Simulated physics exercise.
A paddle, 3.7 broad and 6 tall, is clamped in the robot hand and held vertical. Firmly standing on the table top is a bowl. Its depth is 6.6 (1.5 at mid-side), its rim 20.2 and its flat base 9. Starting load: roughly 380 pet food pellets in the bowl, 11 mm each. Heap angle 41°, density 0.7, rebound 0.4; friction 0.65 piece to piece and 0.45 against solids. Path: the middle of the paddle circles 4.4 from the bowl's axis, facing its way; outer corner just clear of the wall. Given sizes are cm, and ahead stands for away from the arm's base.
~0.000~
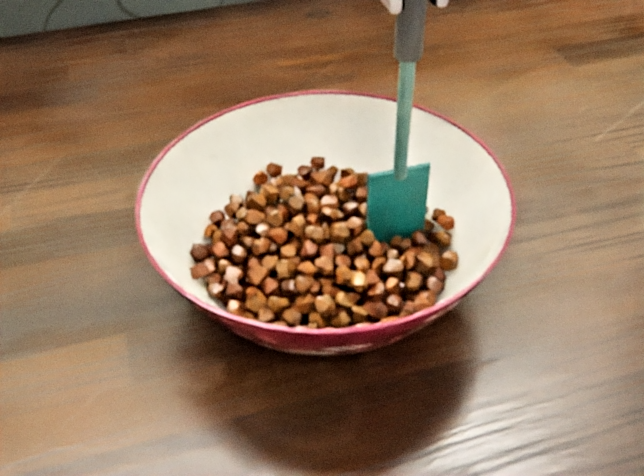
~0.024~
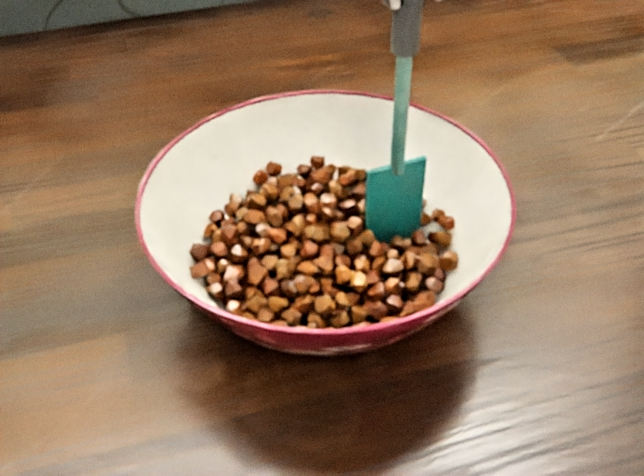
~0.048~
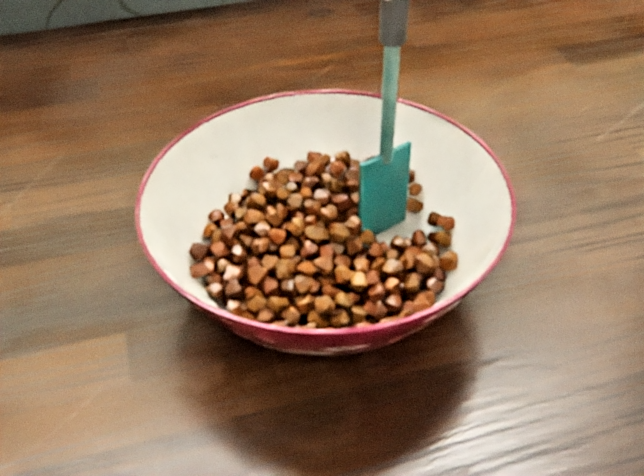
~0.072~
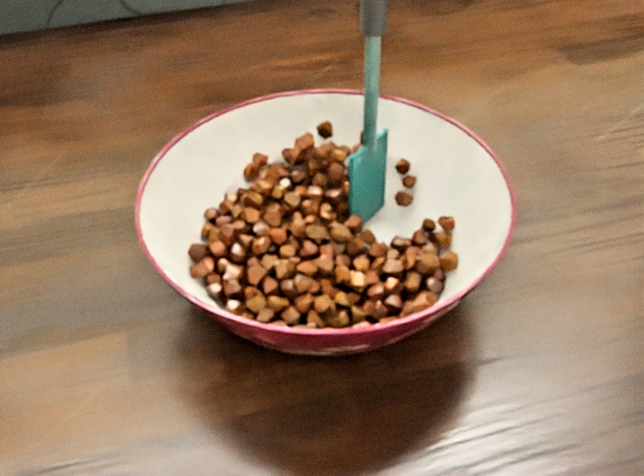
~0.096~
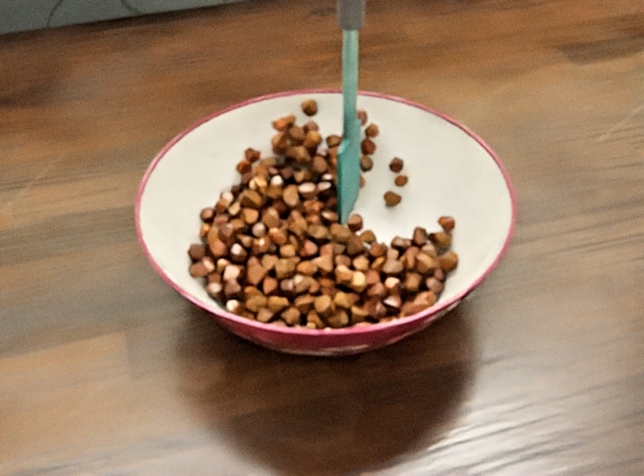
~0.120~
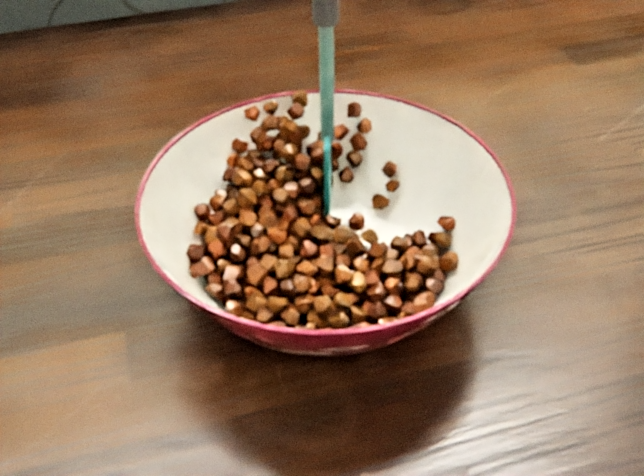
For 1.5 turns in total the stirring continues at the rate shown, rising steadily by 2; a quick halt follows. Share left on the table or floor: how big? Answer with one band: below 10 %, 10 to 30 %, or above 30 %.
Below 10 %.
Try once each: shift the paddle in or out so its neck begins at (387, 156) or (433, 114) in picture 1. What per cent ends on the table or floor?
Some 0 and 0 per cent.
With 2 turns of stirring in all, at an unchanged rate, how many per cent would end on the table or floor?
I'd expect some 5 per cent.
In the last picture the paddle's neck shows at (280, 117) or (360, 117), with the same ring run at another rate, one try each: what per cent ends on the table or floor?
Around 25 and 0 percent, in that order.
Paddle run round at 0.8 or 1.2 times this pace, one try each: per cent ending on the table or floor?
I'd expect about 0 per cent, then about 10 per cent.
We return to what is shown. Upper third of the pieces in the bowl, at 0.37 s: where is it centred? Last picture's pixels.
Centre estimate: Approx. (354, 288) px.
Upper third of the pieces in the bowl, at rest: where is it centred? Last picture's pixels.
At about (334, 230).
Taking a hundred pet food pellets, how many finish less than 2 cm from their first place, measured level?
About 5 percent.
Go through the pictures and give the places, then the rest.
The paddle neck at (401, 147), 0° round; upper third of the load around (313, 236), from x 195 to 450, top at y 160; 375 in the bowl, in the first picture.
The paddle neck at (399, 142), 5° round; upper third of the load around (312, 235), from x 195 to 450, top at y 160, in the second picture.
The paddle neck at (388, 131), 20° round; upper third of the load around (312, 226), from x 195 to 450, top at y 155, in the third picture.
The paddle neck at (370, 121), 37° round; upper third of the load around (306, 214), from x 195 to 450, top at y 130, in the fourth picture.
The paddle neck at (350, 114), 55° round; upper third of the load around (296, 201), from x 195 to 450, top at y 110, in the fifth picture.
The paddle neck at (327, 111), 72° round; upper third of the load around (283, 194), from x 195 to 450, top at y 100; 375 in the bowl, in the sixth picture.
After 0.37 s, 253° round, highest piece 8 above the table; 369 in the bowl, 3 on the table or floor, 3 in flight or on the tool.
After 0.62 s, 75° round, highest piece 8 above the table; 357 in the bowl, 16 on the table or floor, 2 in flight or on the tool.
After 0.95 s, 180° round, highest piece 6 above the table; 356 in the bowl, 19 on the table or floor.
After 1.65 s, 180° round, highest piece 6 above the table; 356 in the bowl, 19 on the table or floor.
In the end, 356 in the bowl, 19 on the table or floor. That is 5 % on the table or floor.
